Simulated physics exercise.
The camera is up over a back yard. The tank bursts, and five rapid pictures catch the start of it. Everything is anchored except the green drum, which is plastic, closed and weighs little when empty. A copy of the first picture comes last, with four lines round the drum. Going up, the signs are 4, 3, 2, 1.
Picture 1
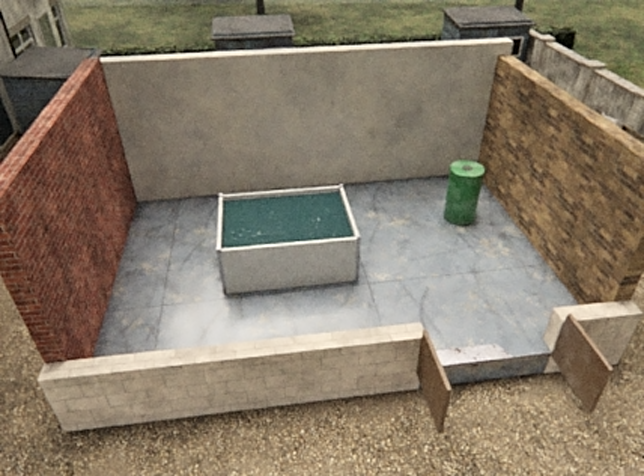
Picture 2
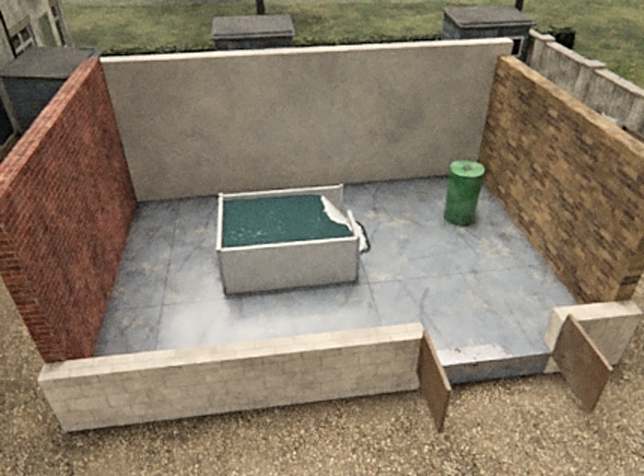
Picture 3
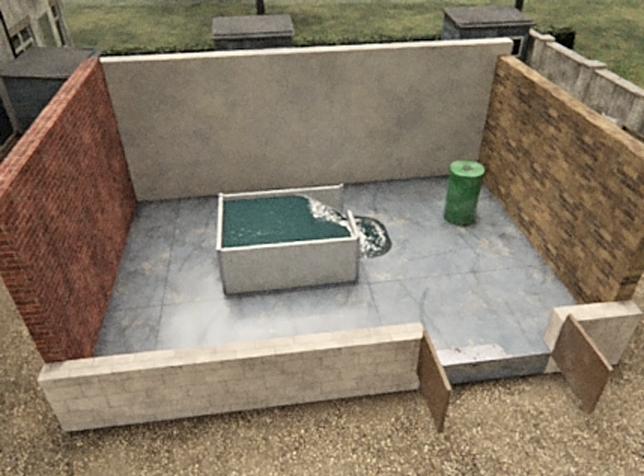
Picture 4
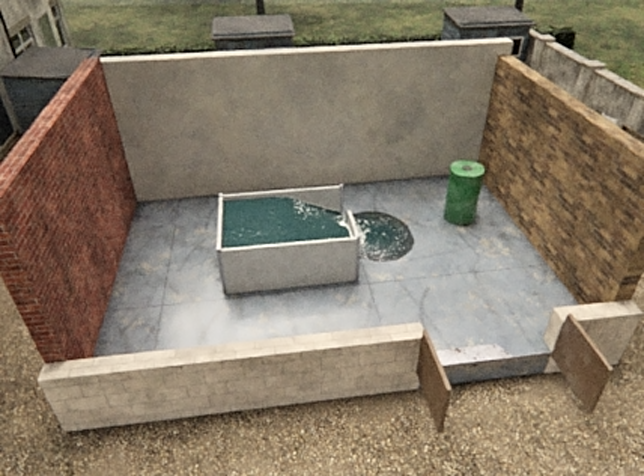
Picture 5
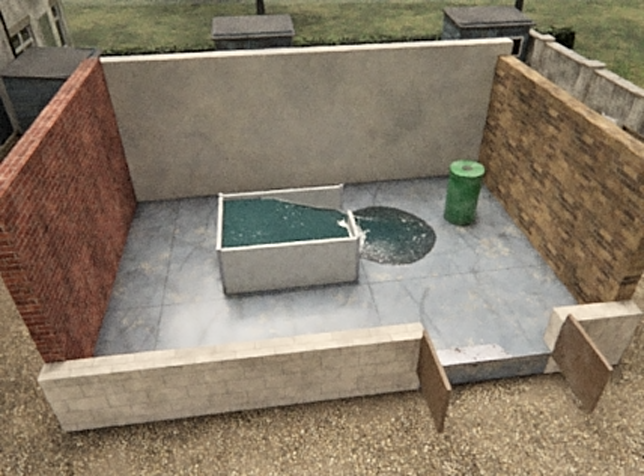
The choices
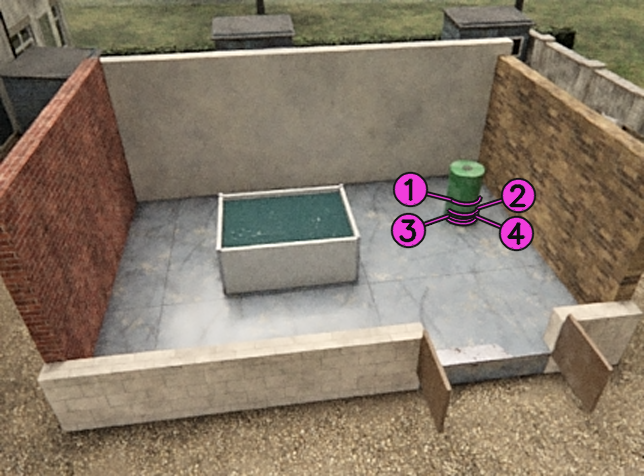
A pale rectangular tank full of dark green water stands in the middle of a walled back yard, seen from a fixed, raised view. Red brick rises on the left, grey wall behind and brown brick on the right, with a green drum at right and an open gate at front right. Water pours over the tank's right side, foaming white, and a dark puddle spreads rightward across the grey paving towards the drum.
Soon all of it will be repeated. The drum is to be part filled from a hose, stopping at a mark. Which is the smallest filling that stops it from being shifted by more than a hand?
Take 1.
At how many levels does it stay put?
One of them.
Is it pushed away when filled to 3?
Yes, it does.
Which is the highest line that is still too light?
Here it is line 2.
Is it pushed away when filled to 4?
Yes, that goes wrong.
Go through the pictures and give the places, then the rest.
In the first frame, lid of the green drum at (468, 168); tank full, its middle at (286, 220); open gate at (487, 318).
In the second frame, 1 % of the ground under water, its edge towards the drum at (355, 223).
In the third frame, 3 % of the ground under water, its edge towards the drum at (381, 229).
In the fourth frame, 5 % of the ground under water, its edge towards the drum at (404, 229).
In the fifth frame, lid of the green drum at (468, 168); 7 % of the ground under water, its edge towards the drum at (428, 229).
In magenta, 1 at (469, 204); 2 at (467, 214); 3 at (466, 220); 4 at (465, 223); from the bottom up 4, 3, 2, 1.
For line 1, it does not move.
For line 2, it is pushed about its own width away.
For line 3, it is pushed about its own width away.
For line 4, it is pushed about 4 times its own width away.
